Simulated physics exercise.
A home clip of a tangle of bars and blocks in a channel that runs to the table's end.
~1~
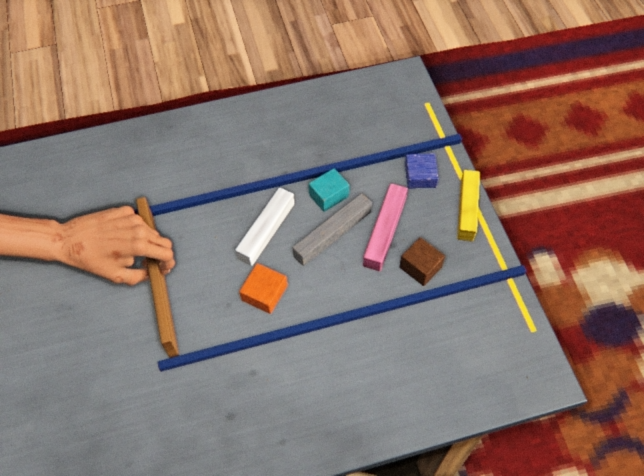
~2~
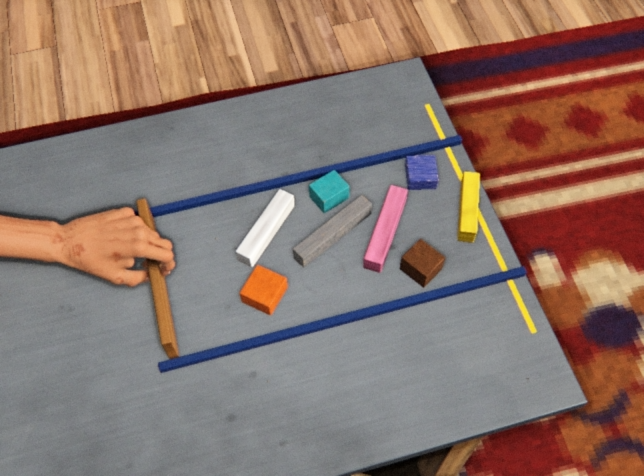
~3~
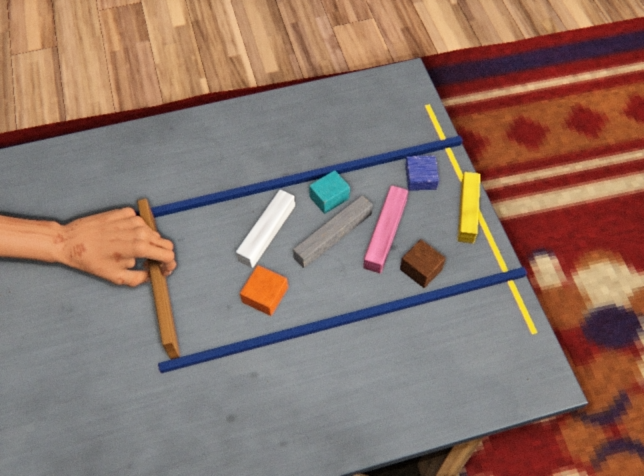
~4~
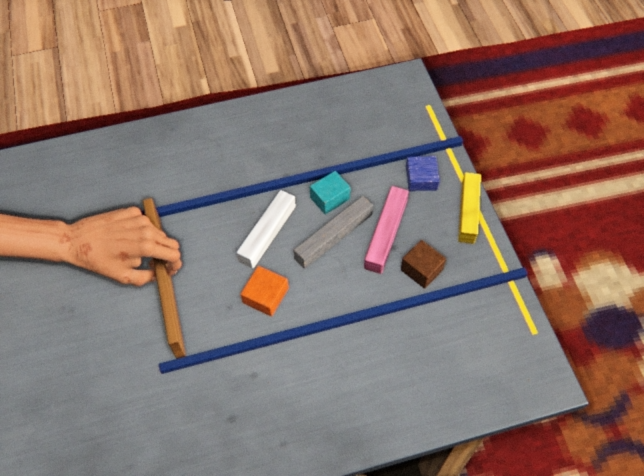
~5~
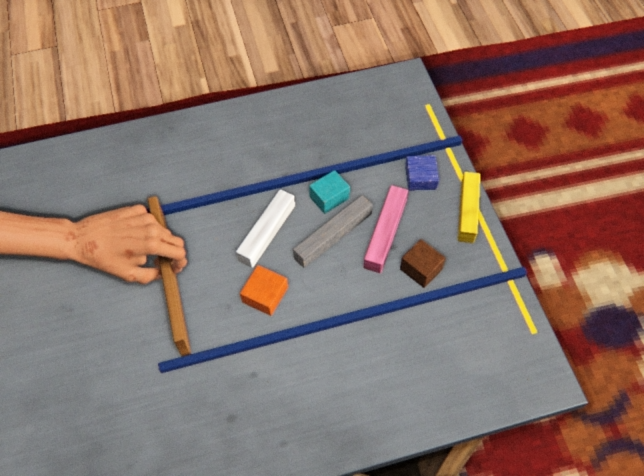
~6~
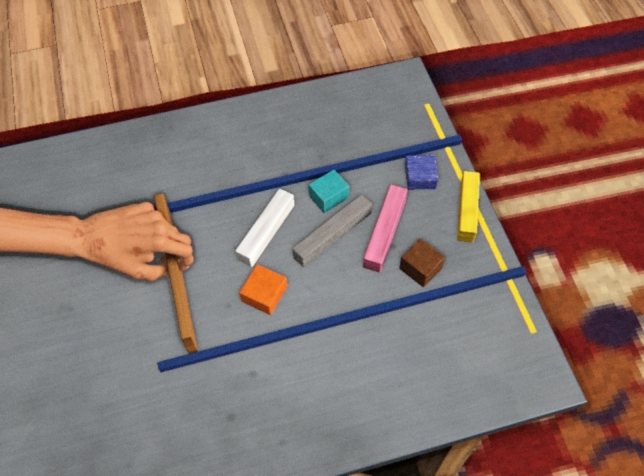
On a grey tabletop, a hand slides a brown wooden bar slightly right between blue rails, the coloured blocks ahead staying still.
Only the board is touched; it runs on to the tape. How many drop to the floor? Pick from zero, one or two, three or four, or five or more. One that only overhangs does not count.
As it turns out, the number that fall off is five or more.
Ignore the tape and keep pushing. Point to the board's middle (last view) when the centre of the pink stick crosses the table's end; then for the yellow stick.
About (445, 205), and (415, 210) for the other.
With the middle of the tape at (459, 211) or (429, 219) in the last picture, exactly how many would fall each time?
It would be 5 and 2.
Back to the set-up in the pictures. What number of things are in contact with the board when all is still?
The number is 2.
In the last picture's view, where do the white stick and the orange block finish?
First (470, 171), then (502, 222).
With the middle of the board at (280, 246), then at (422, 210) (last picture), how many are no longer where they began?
By then 3, and 8.
Soon after, none off yet; yellow stick at rest near (468, 206); blue block at rest near (421, 172); brown block at rest near (422, 263).
Then, none off yet; yellow stick at rest near (468, 206); blue block moving near (426, 172); brown block moved a little near (440, 262).
Further on, none off yet; yellow stick tipped well over near (508, 208); blue block tipped well over near (490, 168); brown block moved well along near (512, 251).
At rest, the number that fall off is five or more; fallen, grey bar, turquoise block, pink stick, brown block, blue block and yellow stick.
